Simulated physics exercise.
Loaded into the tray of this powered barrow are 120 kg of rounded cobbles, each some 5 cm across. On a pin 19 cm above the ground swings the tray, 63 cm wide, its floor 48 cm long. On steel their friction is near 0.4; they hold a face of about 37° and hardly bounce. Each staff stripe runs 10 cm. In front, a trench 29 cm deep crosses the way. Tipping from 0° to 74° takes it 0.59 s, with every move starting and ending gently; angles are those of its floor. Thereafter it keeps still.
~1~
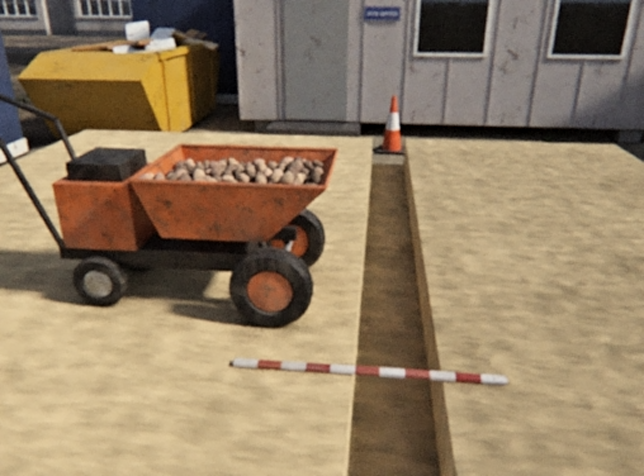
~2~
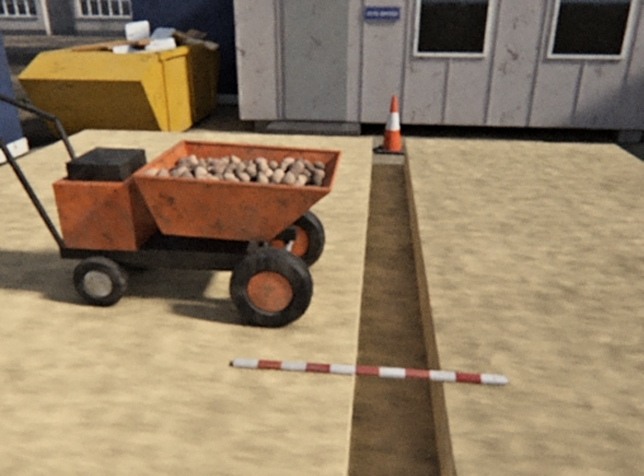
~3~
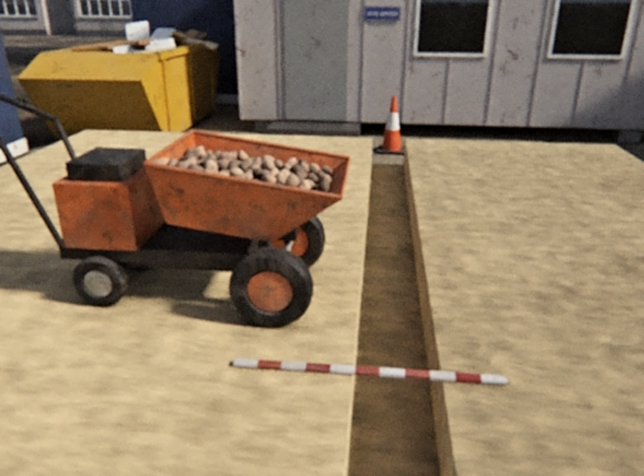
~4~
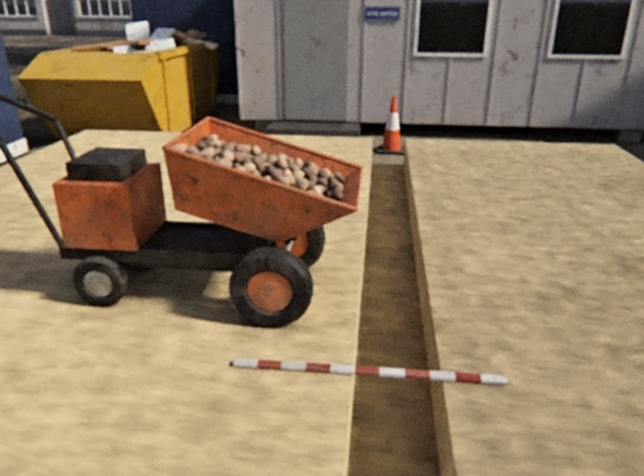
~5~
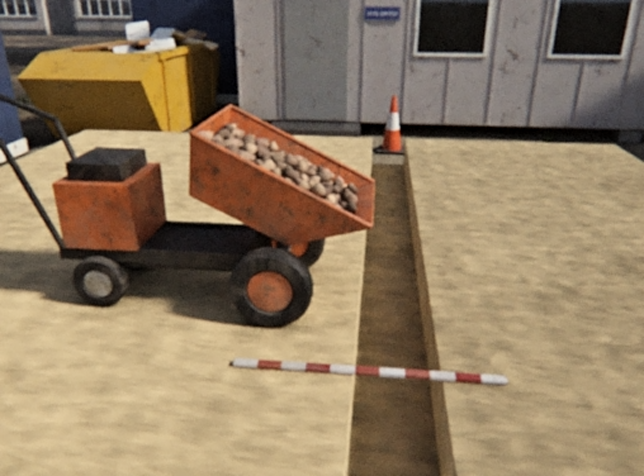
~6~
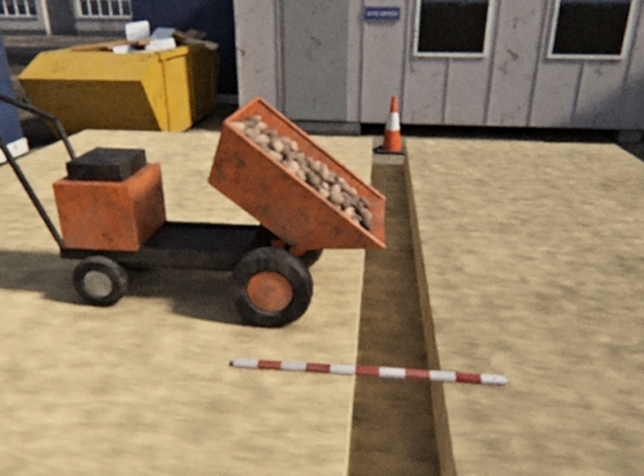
On a sandy building site, an orange powered barrow stood still beside a narrow trench while its tray of rounded stones tilted steadily forward to the right, its back end rising high.
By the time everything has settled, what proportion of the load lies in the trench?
About 57 percent of the load.
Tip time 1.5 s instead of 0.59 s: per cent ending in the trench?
Then roughly 70 percent.
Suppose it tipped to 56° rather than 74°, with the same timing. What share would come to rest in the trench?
In that case some 45 per cent.
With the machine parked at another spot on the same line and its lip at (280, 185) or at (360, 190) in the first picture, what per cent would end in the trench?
95 % and 15 %.
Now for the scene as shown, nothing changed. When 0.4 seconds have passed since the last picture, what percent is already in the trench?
I'd put it near 25 per cent.
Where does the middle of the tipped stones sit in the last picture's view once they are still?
Resting centre: About (423, 330).
Then, 0.1 s after the last picture the floor is at 62°, 100 % in the tray; the foremost stones are at (393, 263).
Then, 0.4 s after the last picture the floor is at 74°, 59 % in the tray, 26 % in the trench, 14 % past the trench; the foremost stones are at (472, 304).
Then, 0.7 s after the last picture the floor is at 74°, 4 % in the tray, 53 % in the trench, 44 % past the trench; the foremost stones are at (638, 321).
Then, 2.7 s after the last picture the floor is at 74°, 0 % in the tray, 57 % in the trench, 43 % past the trench; the foremost stones are past the picture's edge.
